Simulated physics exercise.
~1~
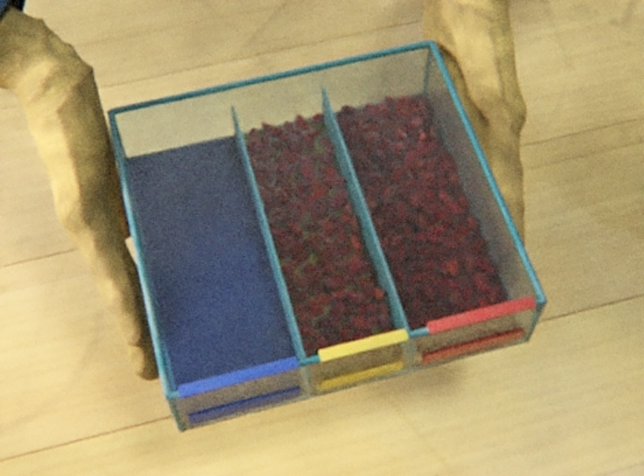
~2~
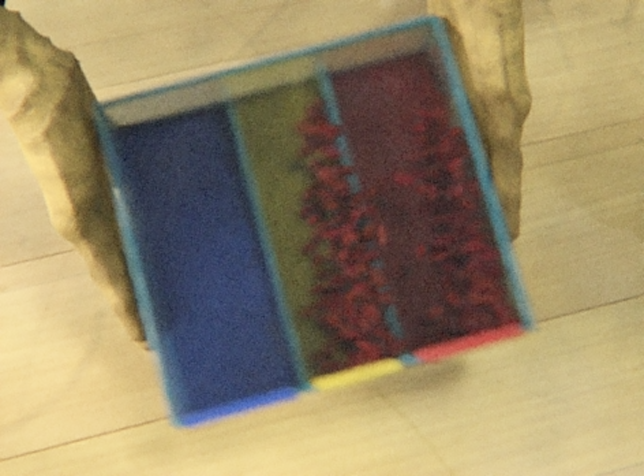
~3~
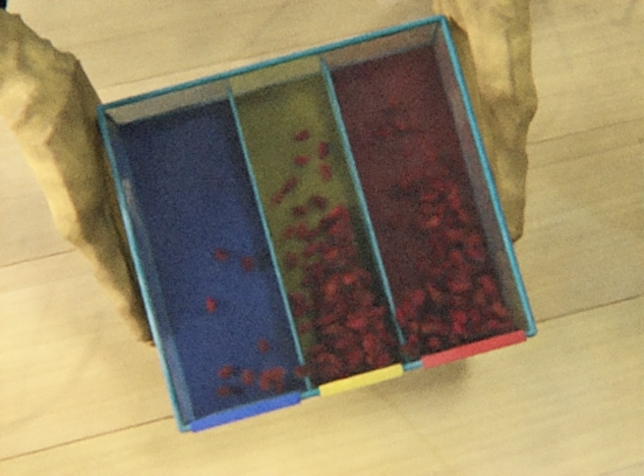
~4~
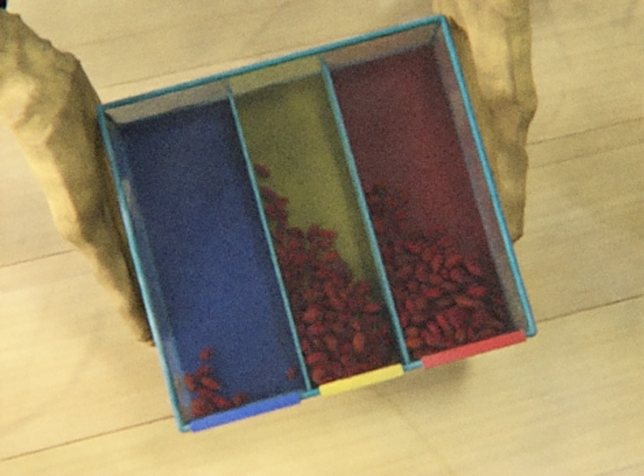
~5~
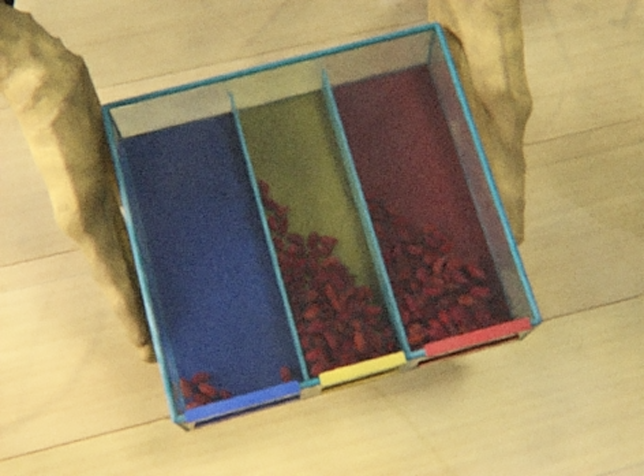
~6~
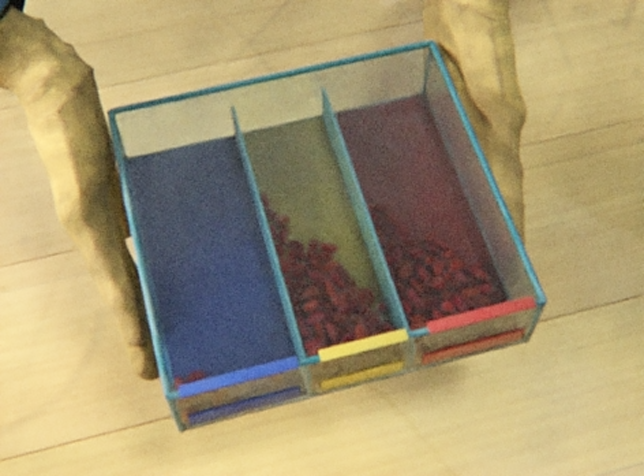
Red beans in a tilted, shaken box slide frontward, most settling in yellow and red sections.
